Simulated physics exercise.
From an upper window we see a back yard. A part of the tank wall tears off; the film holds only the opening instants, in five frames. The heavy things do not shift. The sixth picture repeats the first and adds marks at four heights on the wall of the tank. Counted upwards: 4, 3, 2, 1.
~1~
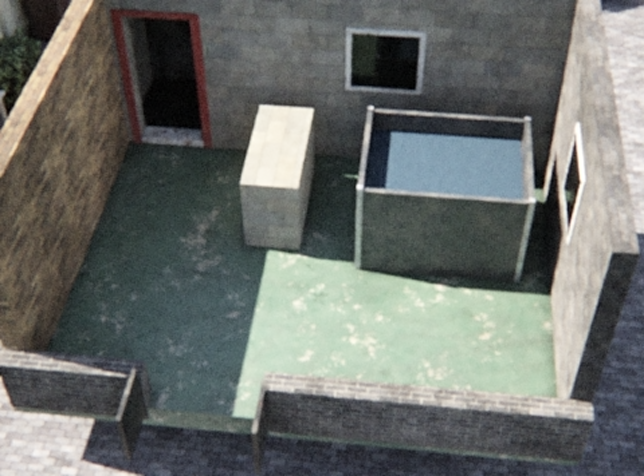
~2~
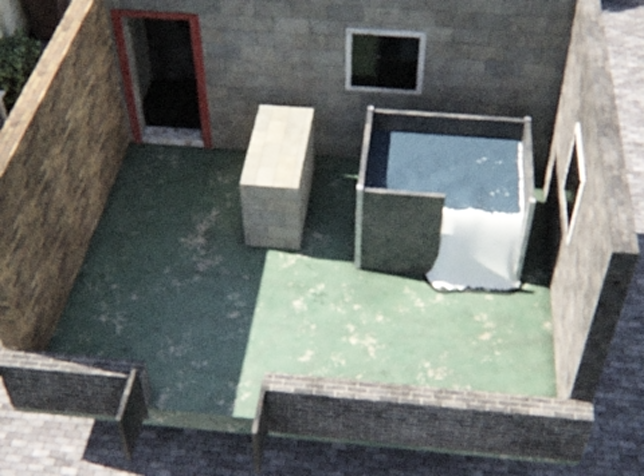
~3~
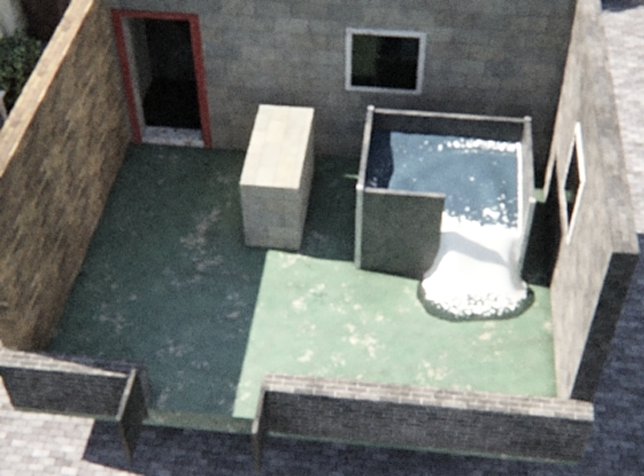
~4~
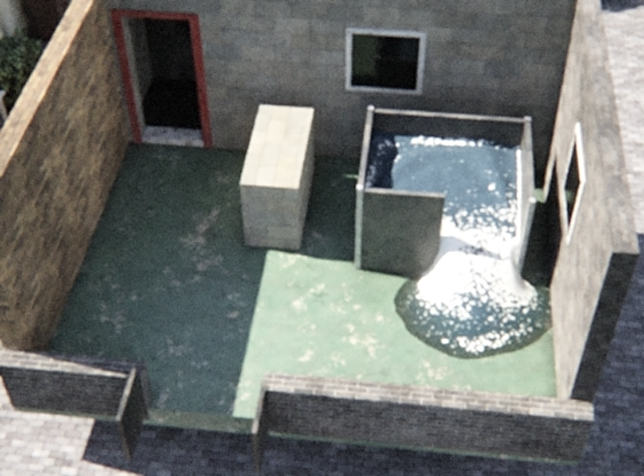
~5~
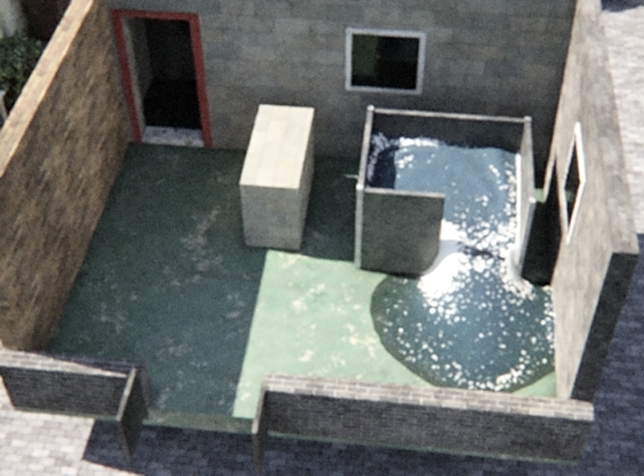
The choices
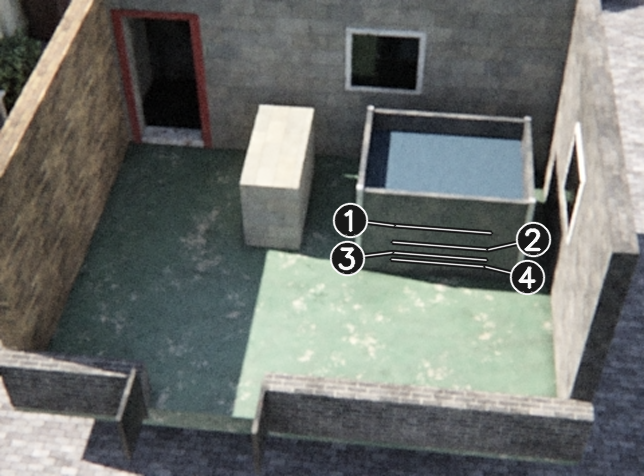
Water burst through the right part of the front of a square tank in a walled back yard, poured onto the green ground, and spread in a widening, glittering pool toward the low front wall.
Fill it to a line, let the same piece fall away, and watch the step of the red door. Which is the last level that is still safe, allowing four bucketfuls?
2 will do.
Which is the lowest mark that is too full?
The answer is 1.
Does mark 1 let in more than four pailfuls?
Yes, that goes wrong.
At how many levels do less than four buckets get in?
Three of the four.
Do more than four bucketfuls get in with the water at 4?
No, that is safe.
On the marked copy, 1 at (442, 229); 2 at (440, 245); 3 at (439, 256); 4 at (438, 263); from the bottom up 4, 3, 2, 1.
Choosing 1, about 10 bucketfuls get in.
Choosing 2, a splash gets over, under a bucket.
Choosing 3, nothing gets over.
Choosing 4, nothing gets over.
